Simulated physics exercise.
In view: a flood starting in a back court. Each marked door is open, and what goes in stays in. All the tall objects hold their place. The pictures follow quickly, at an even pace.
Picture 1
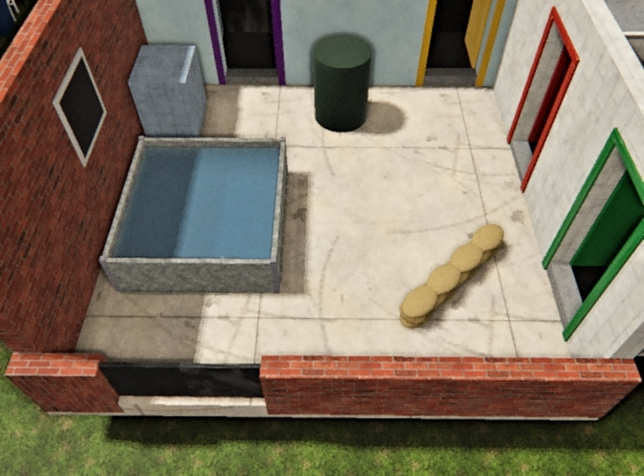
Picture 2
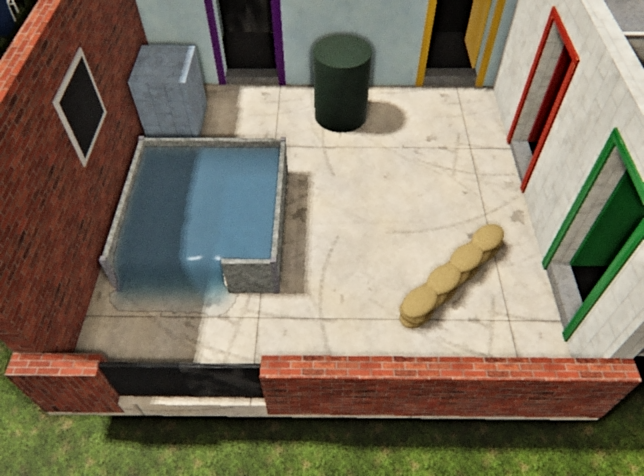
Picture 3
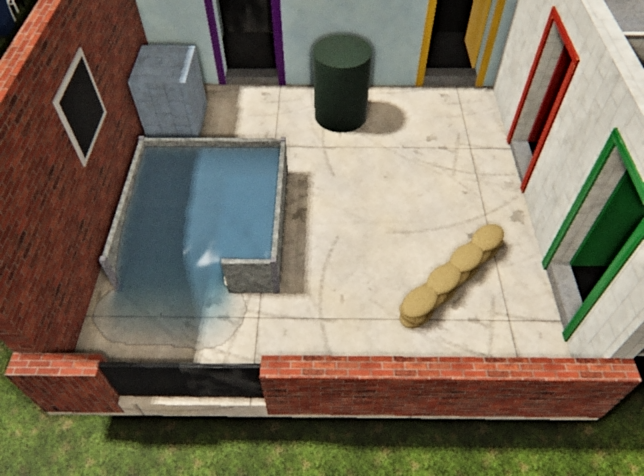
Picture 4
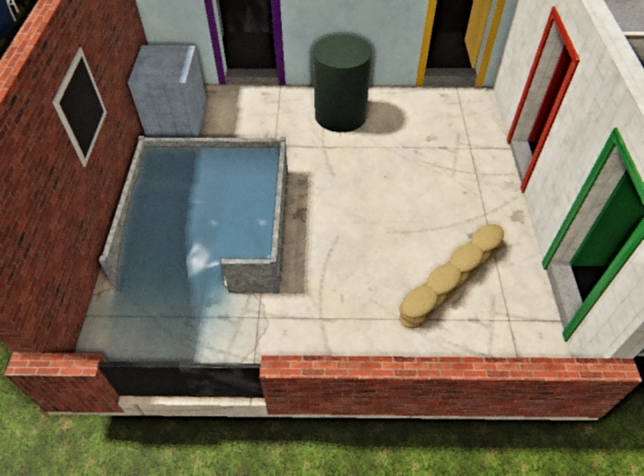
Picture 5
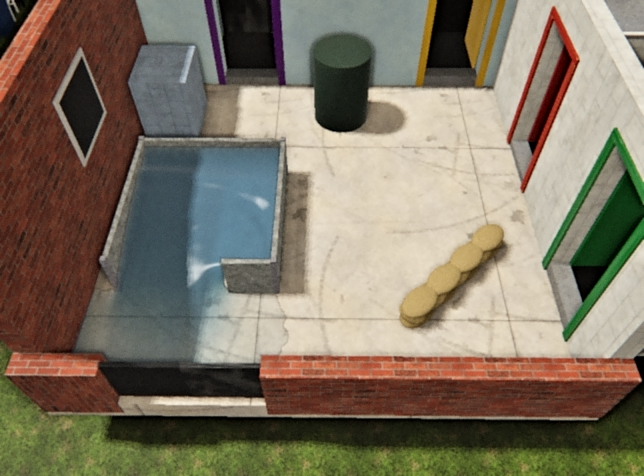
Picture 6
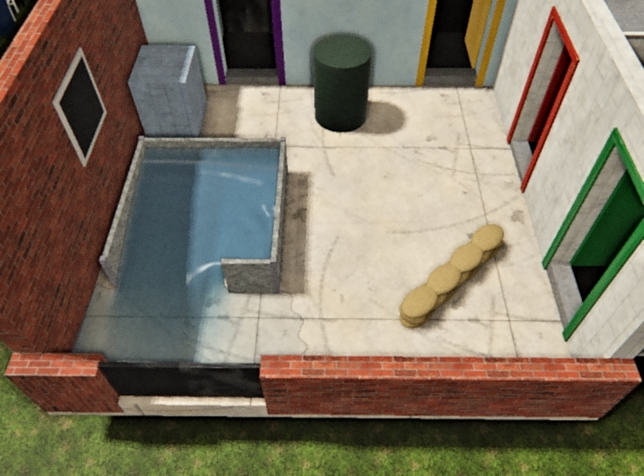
At the start, still blue water fills a low grey stone tank in a walled court, with a dark green cylinder and a row of tan round shapes nearby. A gap opens in the tank's front wall, and water pours out across the pale paving toward the low brick wall, ripples crossing its surface.
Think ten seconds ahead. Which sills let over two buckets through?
In the end: The yellow door admits no more than that; the green door admits no more than that; the red door admits no more than that; the purple door admits no more than that.
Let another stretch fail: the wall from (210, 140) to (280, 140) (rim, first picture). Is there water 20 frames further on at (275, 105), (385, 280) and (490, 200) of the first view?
One after the other: Covered, dry, flooded.
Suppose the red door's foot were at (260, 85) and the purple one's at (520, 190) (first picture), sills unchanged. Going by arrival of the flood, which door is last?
That is the yellow one.
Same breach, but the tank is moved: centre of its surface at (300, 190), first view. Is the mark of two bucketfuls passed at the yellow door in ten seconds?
Then: Yellow door is under.
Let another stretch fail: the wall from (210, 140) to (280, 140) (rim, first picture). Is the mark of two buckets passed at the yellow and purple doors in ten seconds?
One by one: Yellow door stays under, purple door passes that mark.
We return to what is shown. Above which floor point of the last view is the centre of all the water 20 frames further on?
Roughly at (247, 270).
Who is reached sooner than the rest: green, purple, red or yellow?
The green-painted one.
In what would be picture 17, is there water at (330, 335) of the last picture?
There: Flooded.
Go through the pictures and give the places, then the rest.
The first frame shows still water in the open tank at (203, 199).
In the second frame, the front is at (117, 298), out from the gap at (172, 279).
In the third frame, water pours out at (173, 281) and has run to (105, 324).
In the fourth frame, the front is at a hidden place, out from the gap at (173, 281).
In the fifth frame, water pours out at (173, 282) and has run to a hidden place.
In the sixth frame, the front is at a hidden place, out from the gap at (173, 282).
A moment on, water covers 15 % of the floor; the yellow door not reached, the green door not reached, the red door not reached, the purple door not reached.
Next, water covers 30 % of the floor; the yellow door not reached, the green door not reached, the red door not reached, the purple door not reached.
Then, water covers 55 % of the floor; the yellow door not reached, the green door wet at the sill, nothing in, the red door not reached, the purple door not reached.
Later, water covers 85 % of the floor; the yellow door wet at the sill, nothing in, the green door wet at the sill, nothing in, the red door under two buckets in, the purple door wet at the sill, nothing in.
In the end, water covers 95 % of the floor; the yellow door under two buckets in, the green door wet at the sill, nothing in, the red door under two buckets in, the purple door wet at the sill, nothing in.
